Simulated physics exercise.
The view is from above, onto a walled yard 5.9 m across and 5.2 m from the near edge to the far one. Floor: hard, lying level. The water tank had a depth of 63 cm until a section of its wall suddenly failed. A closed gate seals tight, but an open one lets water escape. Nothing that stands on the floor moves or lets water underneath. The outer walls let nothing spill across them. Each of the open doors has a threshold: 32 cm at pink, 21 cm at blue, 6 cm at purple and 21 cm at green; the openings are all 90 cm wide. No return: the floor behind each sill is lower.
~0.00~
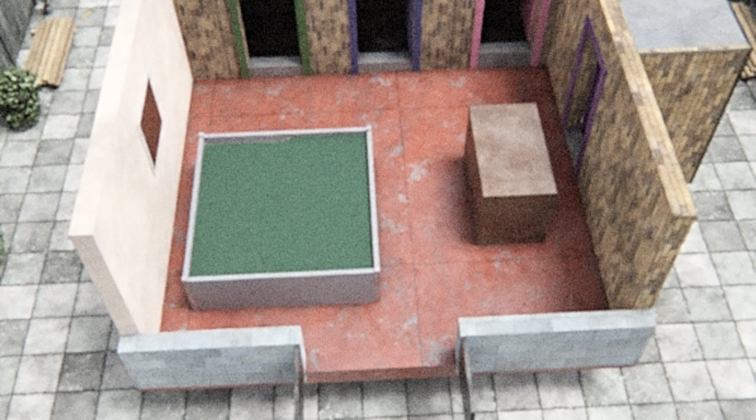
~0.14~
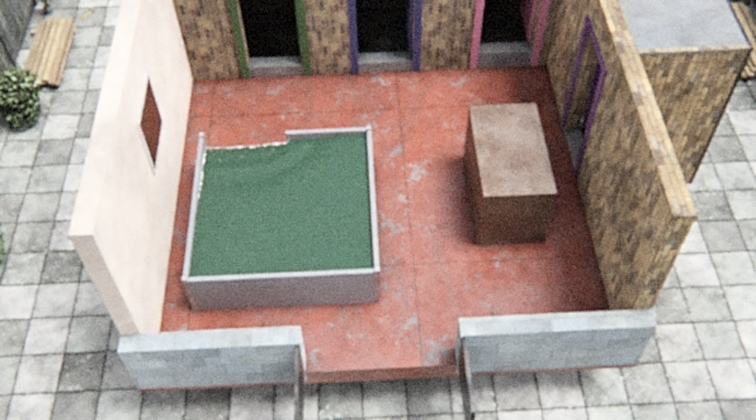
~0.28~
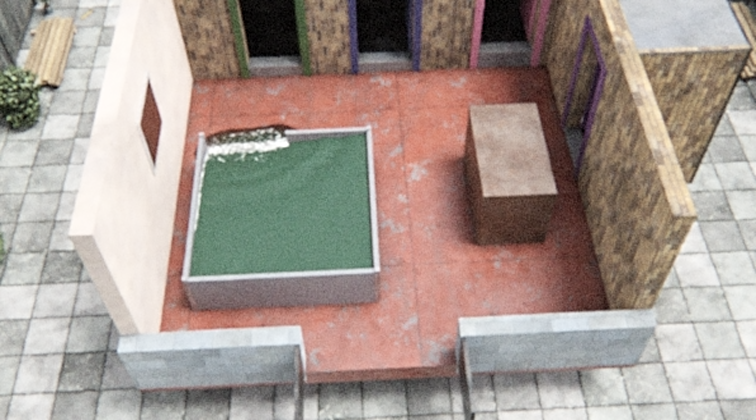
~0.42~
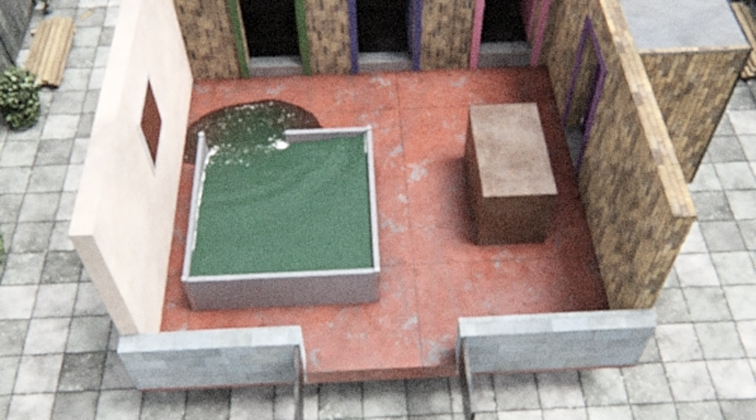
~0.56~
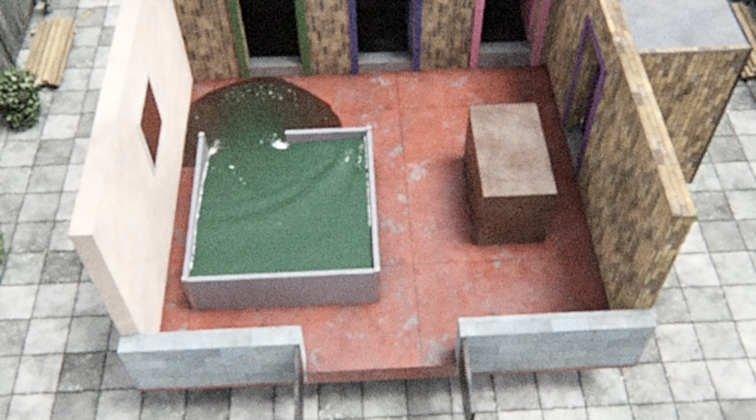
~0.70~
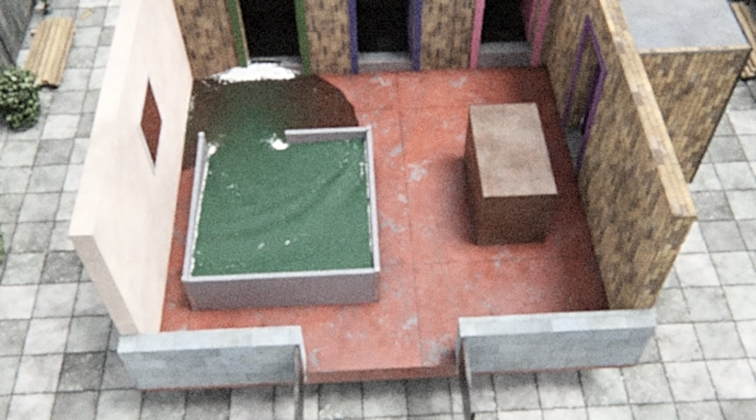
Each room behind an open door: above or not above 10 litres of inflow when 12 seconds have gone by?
One by one: Pink door: Not over; blue door: Not over; purple door: Over; green door: Over.
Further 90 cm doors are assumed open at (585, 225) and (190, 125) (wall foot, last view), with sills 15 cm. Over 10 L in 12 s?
First door short of the limit, second door beyond the limit.
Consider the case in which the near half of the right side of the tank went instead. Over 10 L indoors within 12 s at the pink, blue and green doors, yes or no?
Outcomes - pink: Not exceeded, blue: Not exceeded, green: Not exceeded.
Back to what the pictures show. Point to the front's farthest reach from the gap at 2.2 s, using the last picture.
Somewhere about (498, 73).
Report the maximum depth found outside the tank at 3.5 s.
I'd say near 32 centimetres.
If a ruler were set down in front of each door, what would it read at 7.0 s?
Depths in centimetres - pink: 19, blue: 9, purple: 14, green: 16.
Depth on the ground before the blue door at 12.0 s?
11.0 cm.
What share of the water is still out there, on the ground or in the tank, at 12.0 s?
I'd put it at some 76 percent still there.
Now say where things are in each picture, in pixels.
In the first frame, still water, 63 cm deep, in the water tank at (284, 202).
In the second frame, the front is at a hidden place, 0.7 m from the gap on the water tank's far side; 0.3 m2 of floor is under water; 63 cm left at the back of the water tank.
In the third frame, water pours out on the water tank's far side and has run 0.9 m, to a hidden place; typically 11 cm deep outside, 63 cm at the water tank's back.
In the fourth frame, water pours out on the water tank's far side and has run 1.4 m, to (272, 103); typically 8 cm deep outside, 63 cm at the water tank's back.
In the fifth frame, water pours out on the water tank's far side and has run 1.9 m, to (273, 82); typically 6 cm deep outside, 63 cm at the water tank's back.
In the sixth frame, water pours out on the water tank's far side and has run 2.2 m, to (201, 80); typically 6 cm deep outside, 63 cm at the water tank's back.
After 1.4 s water covers 20 % of the floor and is deepest (52 cm) near (192, 93); pink door not reached, blue door 7 cm at the sill, 0 L in, purple door not reached, green door 36 cm at the sill, 29 L in.
After 2.2 s water covers 30 % of the floor and is deepest (46 cm) near (204, 85); pink door 1 cm at the sill, 0 L in, blue door 10 cm at the sill, 0 L in, purple door not reached, green door 41 cm at the sill, 101 L in.
After 3.5 s water covers 55 % of the floor and is deepest (32 cm) near (225, 92); pink door 6 cm at the sill, 0 L in, blue door 13 cm at the sill, 0 L in, purple door 7 cm at the sill, 0 L in, green door 31 cm at the sill, 187 L in.
After 7.0 s water covers 90 % of the floor and is deepest (20 cm) near (541, 71); pink door 19 cm at the sill, 0 L in, blue door 9 cm at the sill, 0 L in, purple door 14 cm at the sill, 172 L in, green door 16 cm at the sill, 220 L in.
After 12.0 s water covers 95 % of the floor and is deepest (14 cm) near (595, 340); pink door 12 cm at the sill, 0 L in, blue door 11 cm at the sill, 0 L in, purple door 10 cm at the sill, 273 L in, green door 9 cm at the sill, 220 L in.
